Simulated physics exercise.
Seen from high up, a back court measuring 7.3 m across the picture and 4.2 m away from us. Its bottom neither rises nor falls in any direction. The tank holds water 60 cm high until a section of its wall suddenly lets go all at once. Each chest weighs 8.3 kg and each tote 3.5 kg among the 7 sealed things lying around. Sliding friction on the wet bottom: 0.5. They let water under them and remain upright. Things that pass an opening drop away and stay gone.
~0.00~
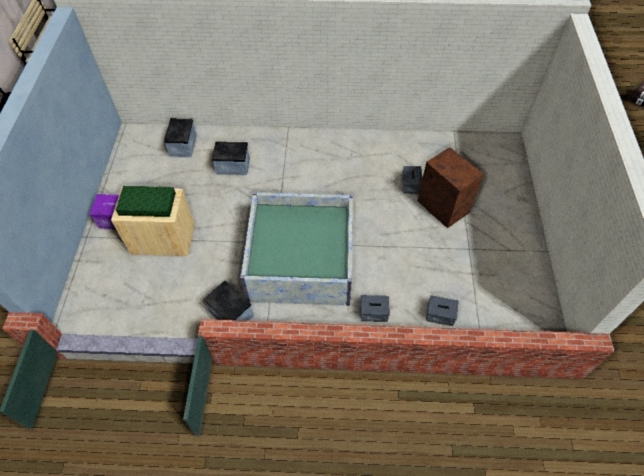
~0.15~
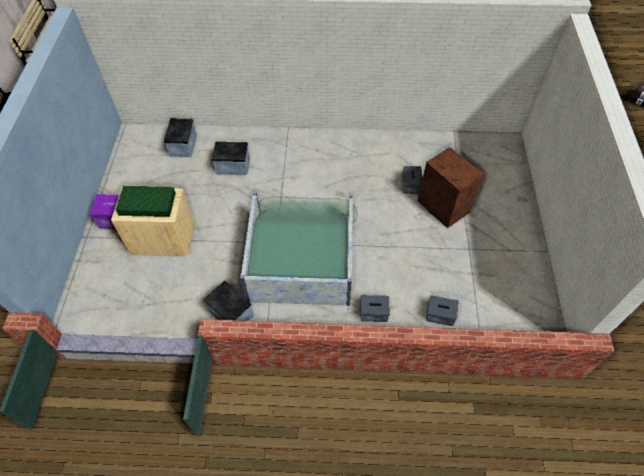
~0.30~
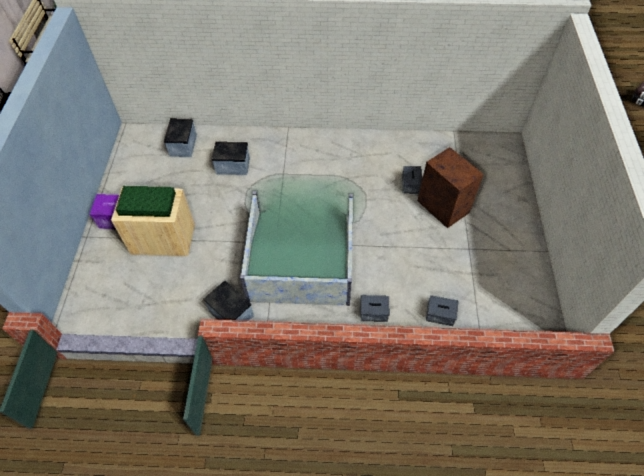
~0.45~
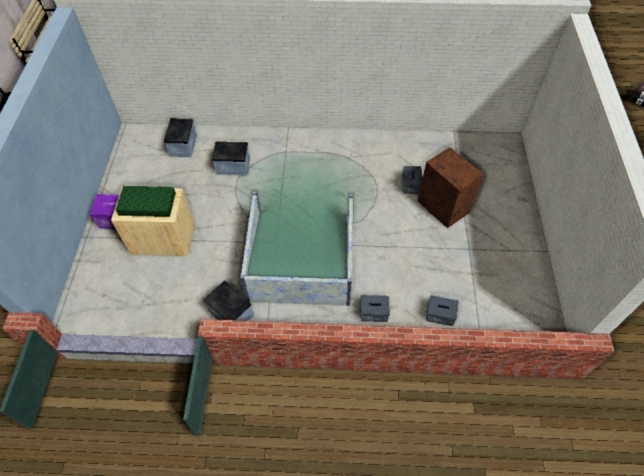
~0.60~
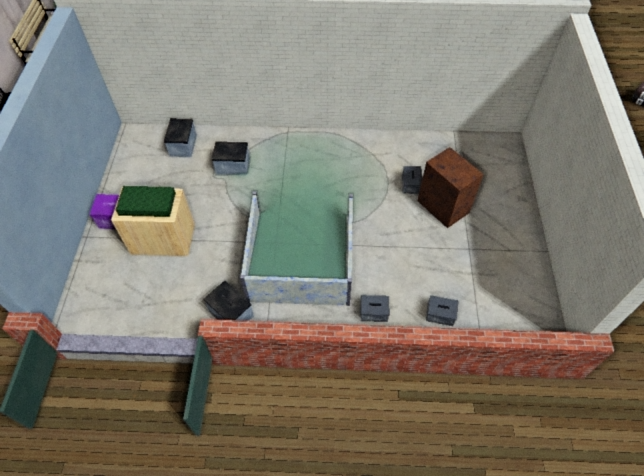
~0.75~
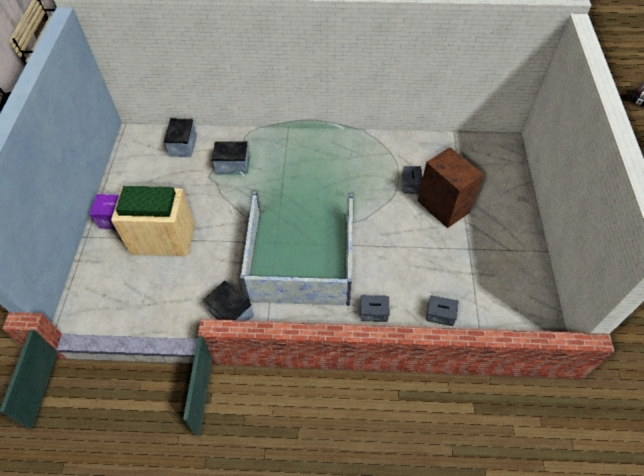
Green water held in a low walled tank at the middle of a back court, seen from high up, spreads out over the pale floor once the tank's far wall disappears. Around it sit a purple chest and a wooden box with a dark green top at left, a reddish-brown block at right, and small dark boxes. The rounded sheet widens toward the back wall, while the objects and camera stay still.
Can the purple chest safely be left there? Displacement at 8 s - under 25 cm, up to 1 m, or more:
It ends well off its spot.
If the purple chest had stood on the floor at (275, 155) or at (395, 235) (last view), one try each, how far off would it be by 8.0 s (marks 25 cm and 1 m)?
Respectively: It is shoved a long way; it rests almost unmoved.
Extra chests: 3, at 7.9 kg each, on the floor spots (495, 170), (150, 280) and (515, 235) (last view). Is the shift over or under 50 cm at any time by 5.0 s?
Order as asked - farther, not as far, farther.
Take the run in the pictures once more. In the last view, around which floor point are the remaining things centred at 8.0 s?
Averaged position, last view: Near pixel (324, 268).
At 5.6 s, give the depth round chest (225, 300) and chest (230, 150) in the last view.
Close to 0 and 7 centimetres.
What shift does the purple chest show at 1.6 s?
Roughly 0 cm.
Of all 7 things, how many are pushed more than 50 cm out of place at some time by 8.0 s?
I count 4 of them.
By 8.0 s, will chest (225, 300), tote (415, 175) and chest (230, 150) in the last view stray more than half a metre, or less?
Results in listed order: Falls short / falls short / exceeds.
After 1.6 s the purple chest is near (110, 205), 0.0 m from its start, aground; 0 of 7 are out; 1 afloat.
After 3.6 s the purple chest is near (105, 224), 0.4 m from its start, aground; 0 of 7 are out; 2 afloat.
After 5.6 s the purple chest has gone out; 1 of 7 are out; 2 afloat.
After 8.0 s the purple chest has gone out; 2 of 7 are out; 3 afloat.
